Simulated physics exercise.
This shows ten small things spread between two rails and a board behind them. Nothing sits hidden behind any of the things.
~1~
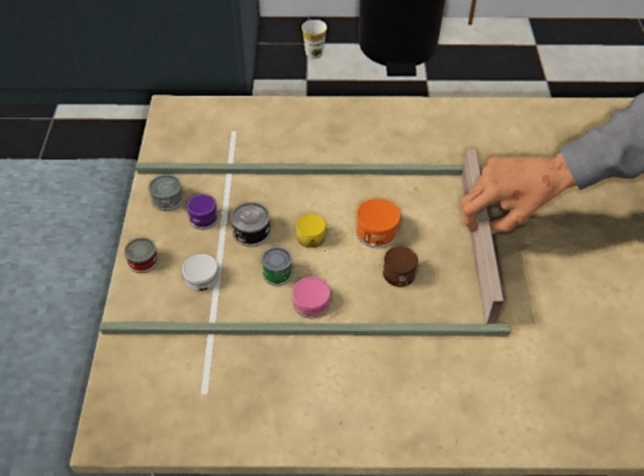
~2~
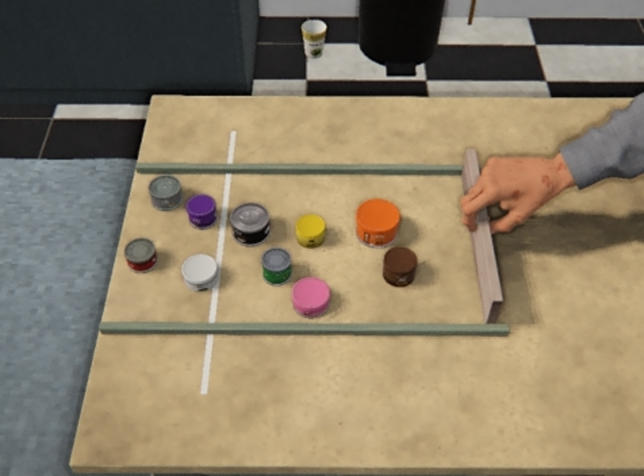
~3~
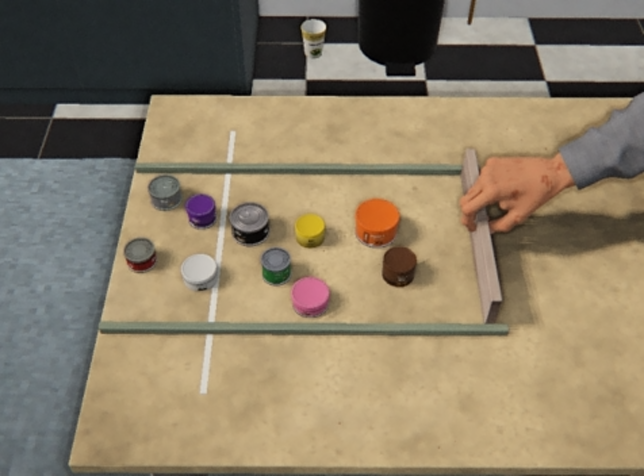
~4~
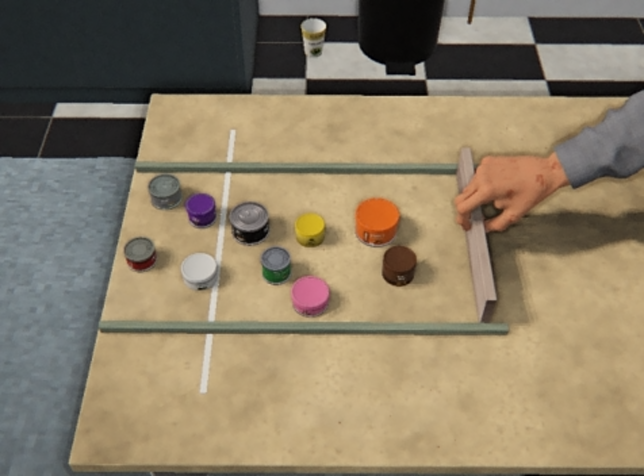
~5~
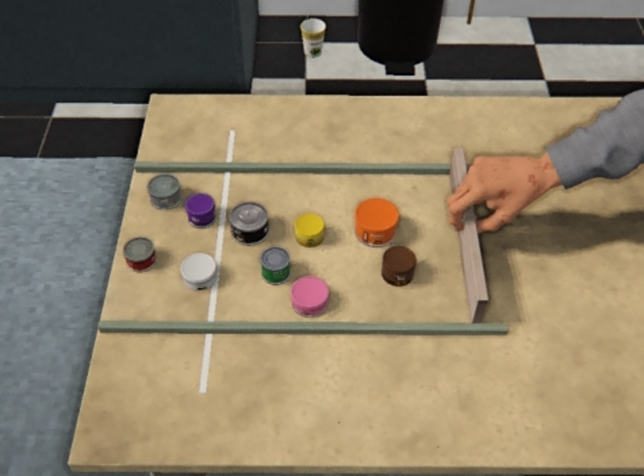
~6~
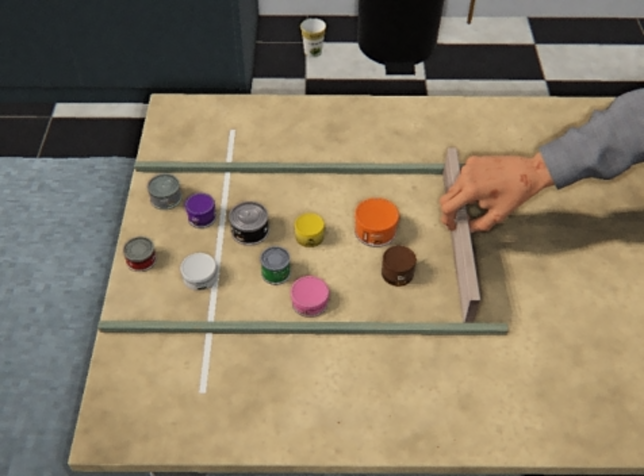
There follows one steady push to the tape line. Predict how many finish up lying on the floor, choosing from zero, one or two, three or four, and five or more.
My prediction is zero.
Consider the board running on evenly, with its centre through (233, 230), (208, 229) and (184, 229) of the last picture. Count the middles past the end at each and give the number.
0, 0 and 1.
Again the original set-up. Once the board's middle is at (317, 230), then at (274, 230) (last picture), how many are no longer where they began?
The first count is 6, and then it's 8.
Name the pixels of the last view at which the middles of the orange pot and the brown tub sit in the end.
The orange pot at (199, 222), the brown tub at (199, 268).
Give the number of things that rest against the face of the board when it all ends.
The figure is 3.
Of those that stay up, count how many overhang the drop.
I count 0 overhanging.
A little later, none off yet; red tin at rest near (140, 254); grey tin at rest near (165, 192); purple tin at rest near (201, 211).
When it is over, the number that fall off is zero.
